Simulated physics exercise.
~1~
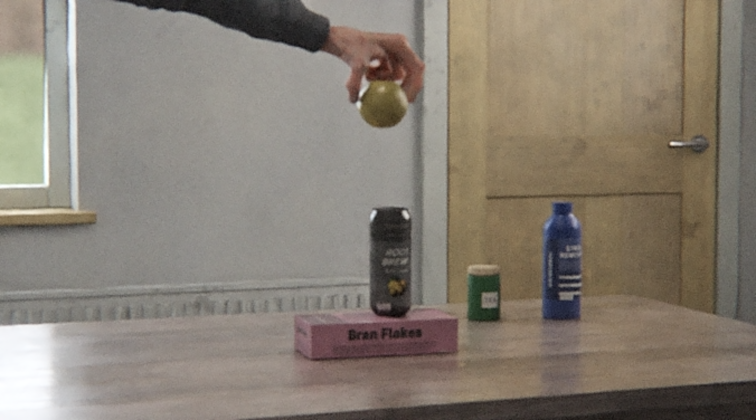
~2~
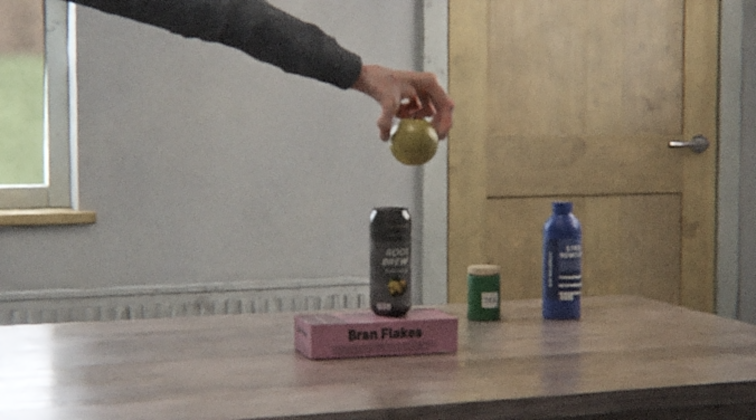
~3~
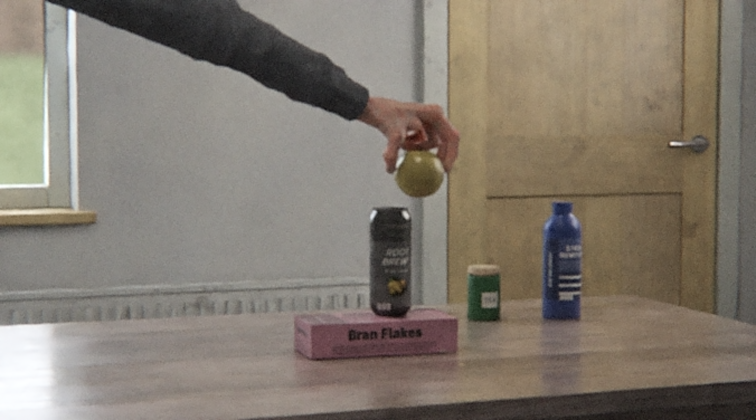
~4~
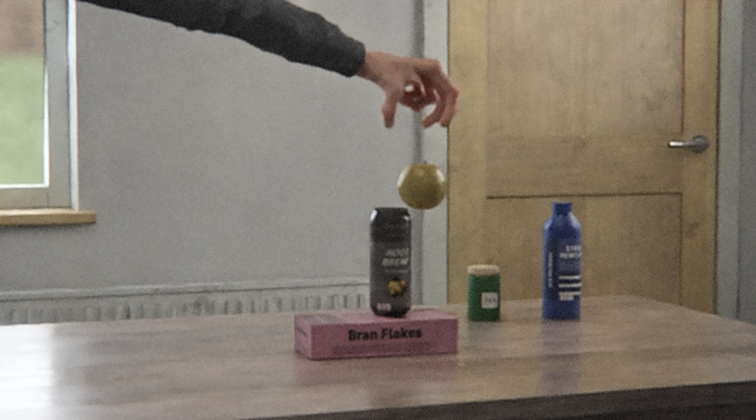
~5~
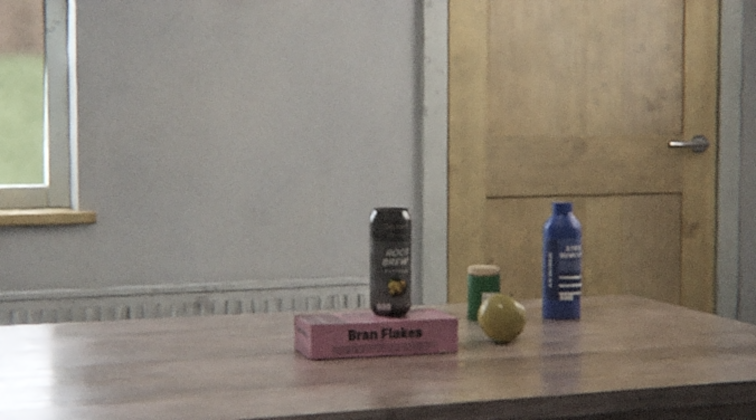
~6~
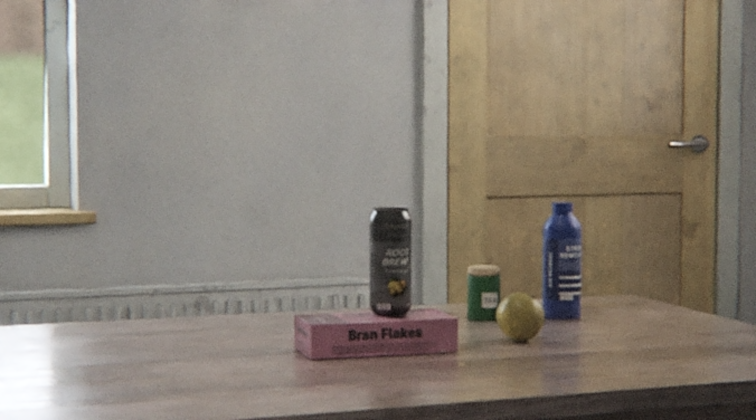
A yellow apple was lowered by a hand toward the grey can behind the pink Bran Flakes packet and let go, but it ended up on the table to the right, near the green jar and blue bottle, while everything else stayed put.
